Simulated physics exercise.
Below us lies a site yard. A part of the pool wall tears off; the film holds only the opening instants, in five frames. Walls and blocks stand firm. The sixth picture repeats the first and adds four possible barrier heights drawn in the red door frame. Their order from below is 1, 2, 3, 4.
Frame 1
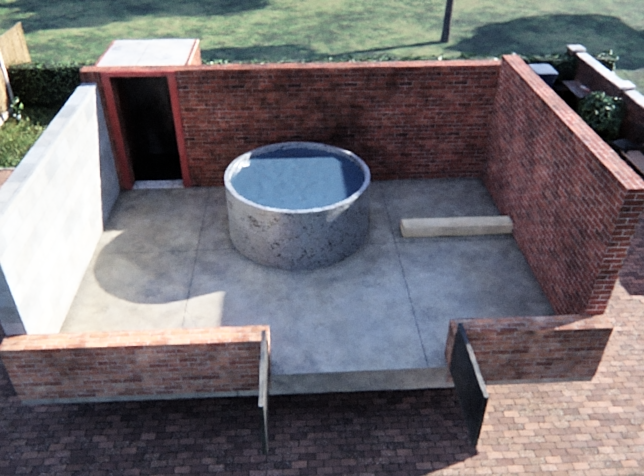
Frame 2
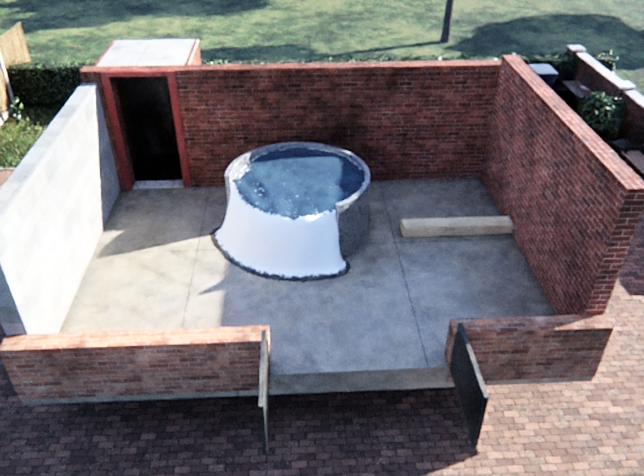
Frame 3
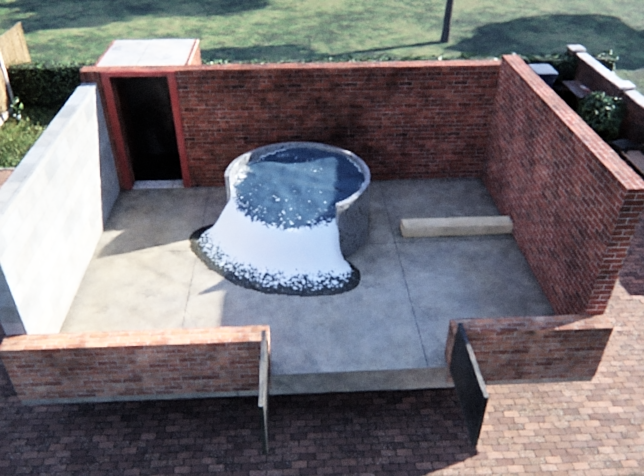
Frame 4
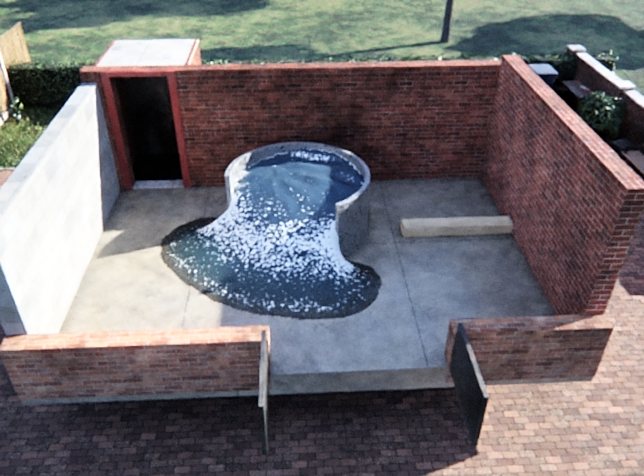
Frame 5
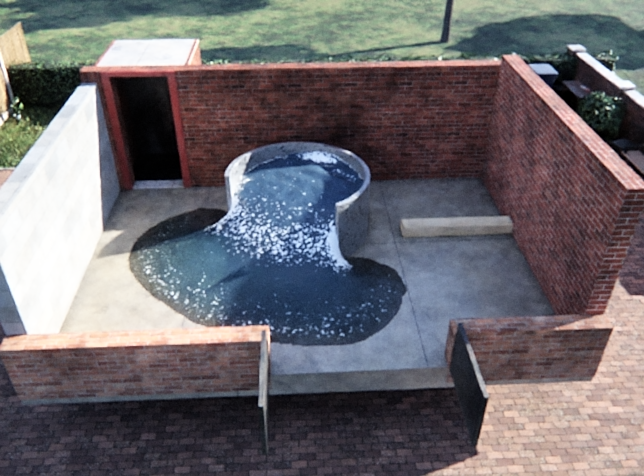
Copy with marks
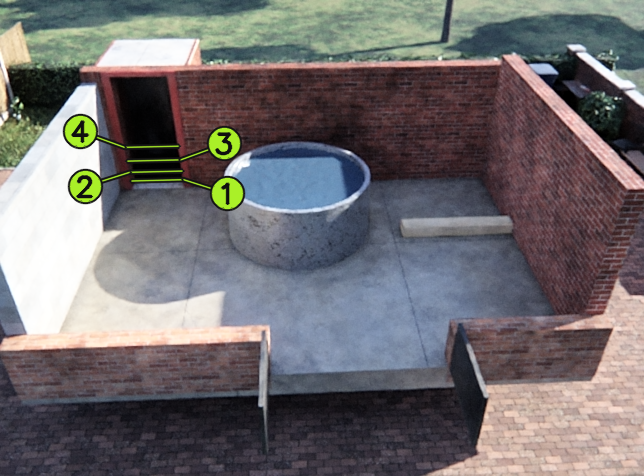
A round grey pool of water stands near the middle of a walled concrete yard, seen from above by a still camera. Red brick walls rise behind and right, a pale wall left, with a dark red-framed doorway at back left, a pale beam right and an open gate in front. Water pours from the pool's front in a white sheet, then fans across the floor in a dark, foam-flecked puddle.
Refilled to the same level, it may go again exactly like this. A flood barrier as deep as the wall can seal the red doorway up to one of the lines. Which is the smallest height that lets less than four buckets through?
Line 2.
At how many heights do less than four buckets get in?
Three.
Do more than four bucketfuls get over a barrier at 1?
Yes, that goes wrong.
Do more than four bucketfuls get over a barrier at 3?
No.
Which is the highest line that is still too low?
That is line 1.
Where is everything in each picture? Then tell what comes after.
Water in the pool at rest, its middle at (298, 178); foot of the red doorway at (159, 188); open gate at (360, 319), in the first frame.
Front seen at (345, 268), 3 % of the ground wet, in the second frame.
Front seen at (198, 234), 7 % of the ground wet, in the third frame.
Front seen at (179, 230), 15 % of the ground wet, in the fourth frame.
Front seen at (390, 299), 26 % of the ground wet, in the fifth frame.
On the marked copy, 1 at (157, 180); 2 at (156, 171); 3 at (154, 160); 4 at (151, 146); from the bottom up 1, 2, 3, 4.
Choosing 1, about 12 bucketfuls get in.
Choosing 2, a splash gets over, under a bucket.
Choosing 3, nothing gets over.
Choosing 4, nothing gets over.
